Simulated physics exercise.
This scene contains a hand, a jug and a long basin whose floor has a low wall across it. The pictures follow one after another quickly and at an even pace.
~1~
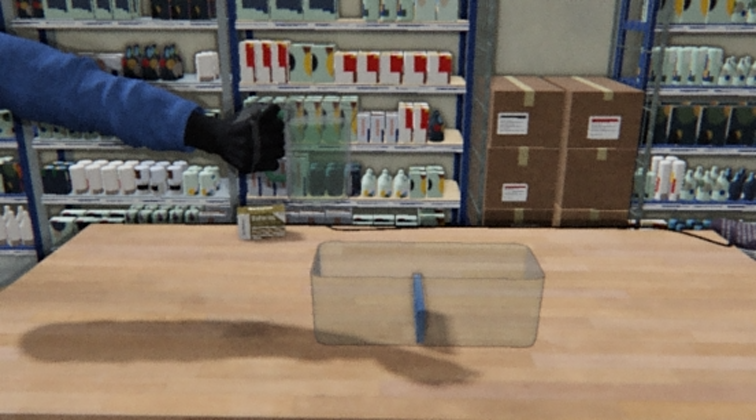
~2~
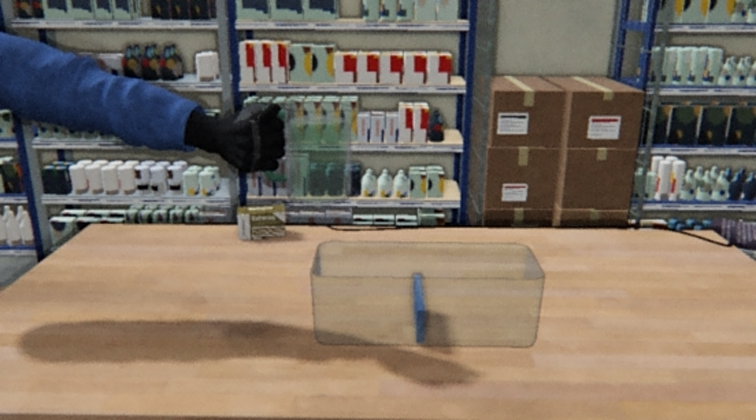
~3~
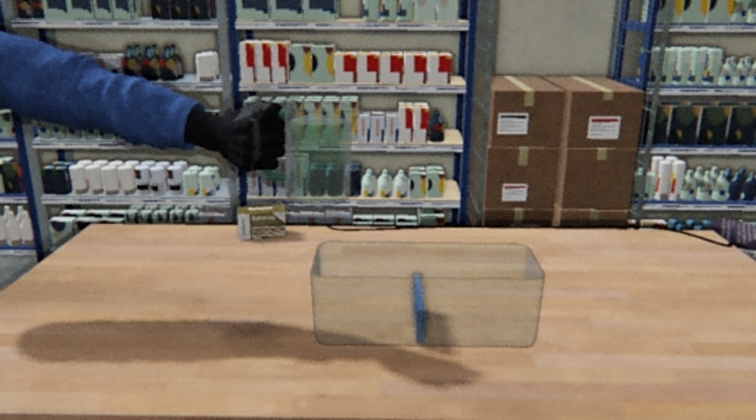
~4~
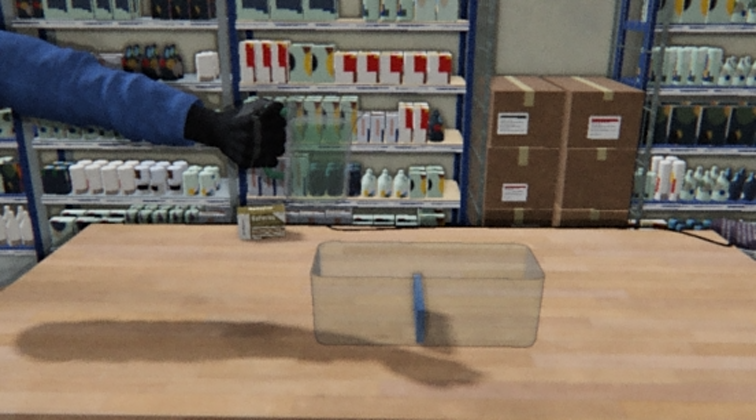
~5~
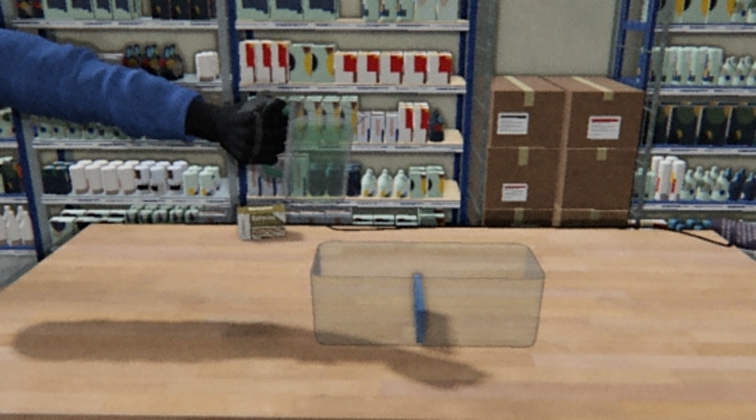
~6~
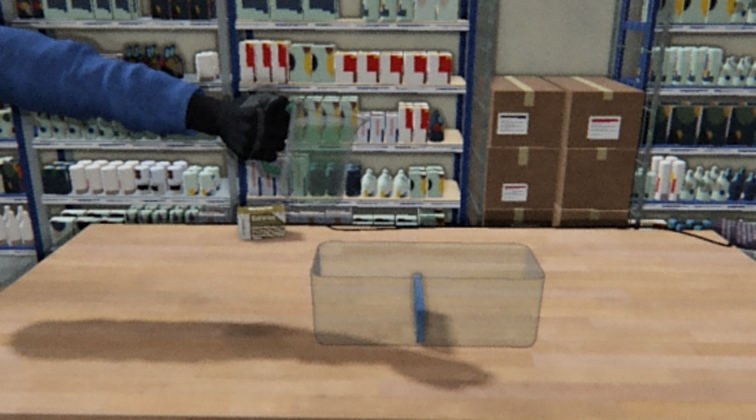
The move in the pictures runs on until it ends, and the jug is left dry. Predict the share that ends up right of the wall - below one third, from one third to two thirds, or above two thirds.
The share is from one third to two thirds.
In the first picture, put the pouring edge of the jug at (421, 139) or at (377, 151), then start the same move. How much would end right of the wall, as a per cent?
It works out to around 95 % and then around 45 %.
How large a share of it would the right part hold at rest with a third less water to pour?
I'd say roughly 10 percent.
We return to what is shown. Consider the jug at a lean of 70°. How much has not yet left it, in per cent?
About 85 %.
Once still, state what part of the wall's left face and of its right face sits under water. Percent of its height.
Close to 40 for the left and 20 for the right.
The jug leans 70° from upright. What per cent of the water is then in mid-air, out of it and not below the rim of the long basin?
I'd put it at roughly 15 percent of it.
A moment on, the jug is tipped part way and 85 per cent is still to pour, 1 is left of the wall and 1 right of it.
Next, the jug is tipped right over and 38 per cent is still to pour, 14 is left of the wall and 24 right of it.
Then the jug is tipped right over and 6 per cent is still to pour, 46 is left of the wall and 41 right of it.
Later the jug is tipped right over and 0 per cent is still to pour, 56 is left of the wall and 41 right of it.
Finally, 57 per cent lies left of the wall, 41 right of it and 1 outside.
